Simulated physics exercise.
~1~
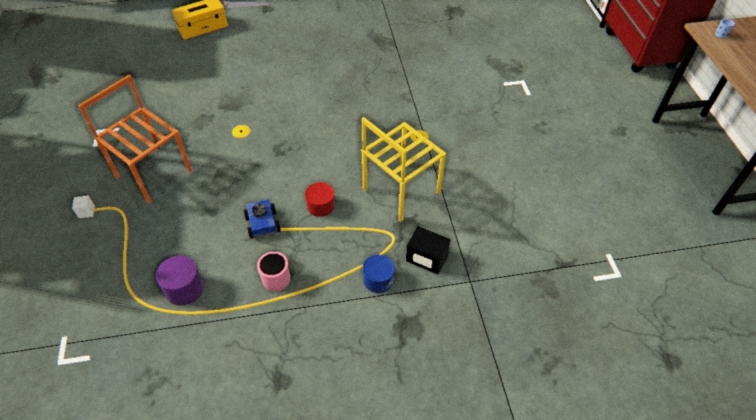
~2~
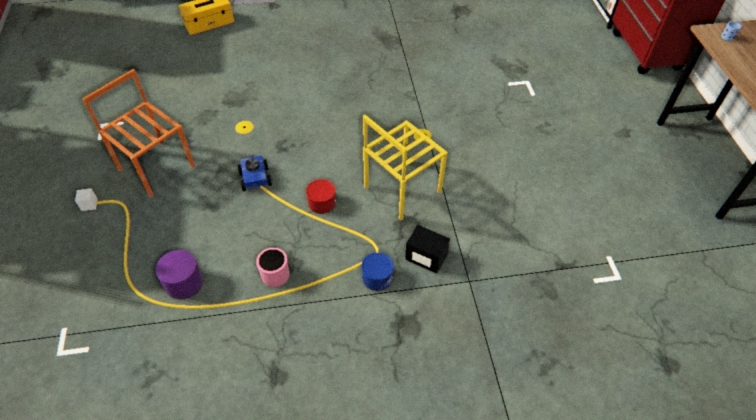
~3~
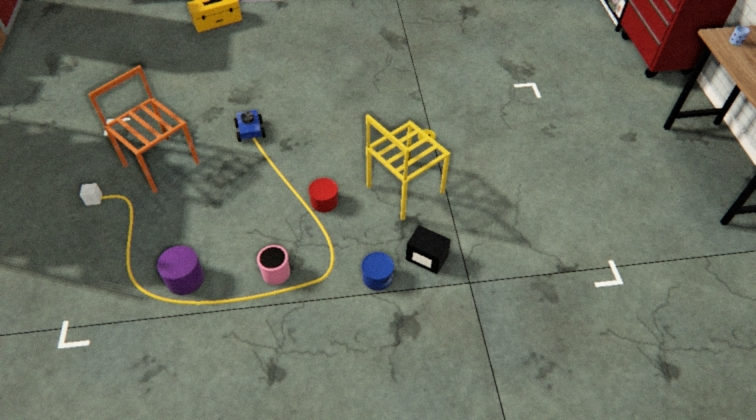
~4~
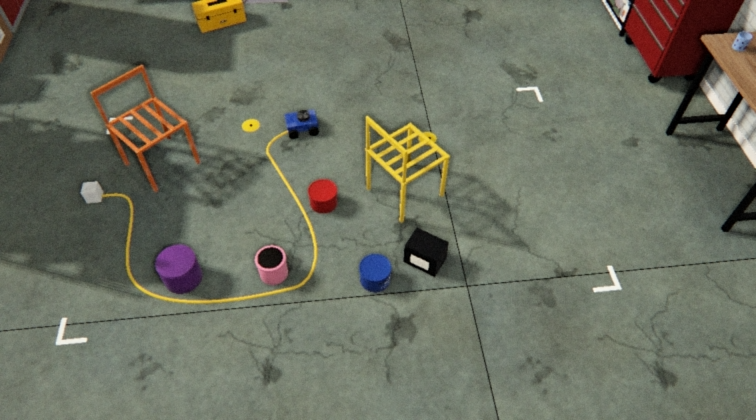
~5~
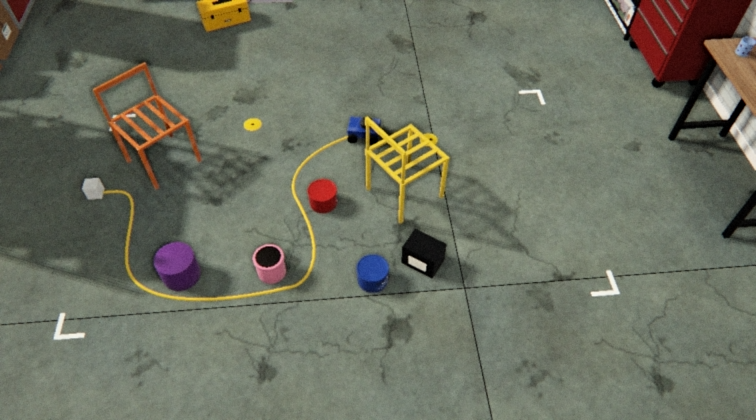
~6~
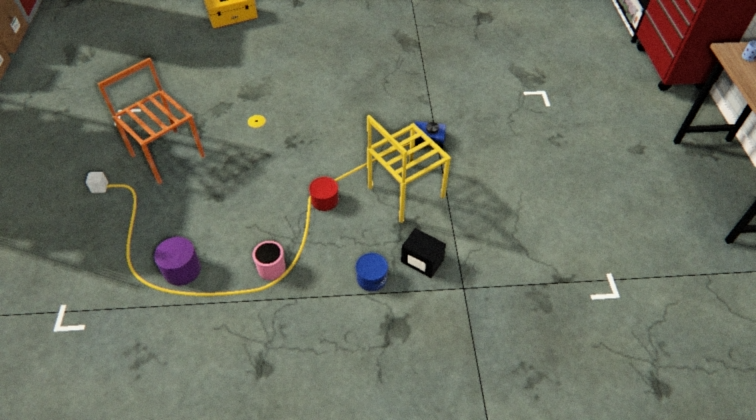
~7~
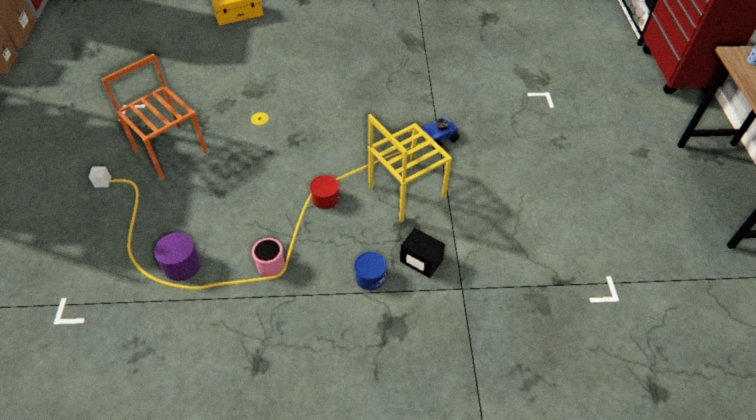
A small blue cart trails a long yellow lead across a grey workshop floor, seen from high above. The lead runs from a pale block at left, looping below a purple tub and a pink pot towards a blue bin and black box, with a red bucket, an orange chair and a yellow chair above. The cart moves up to a yellow floor mark, and the lead slides off the blue bin. It then turns right and passes behind the yellow chair. The lead draws in against the pink pot and red bucket, and the cart ends just beyond the chair, with the containers still standing.
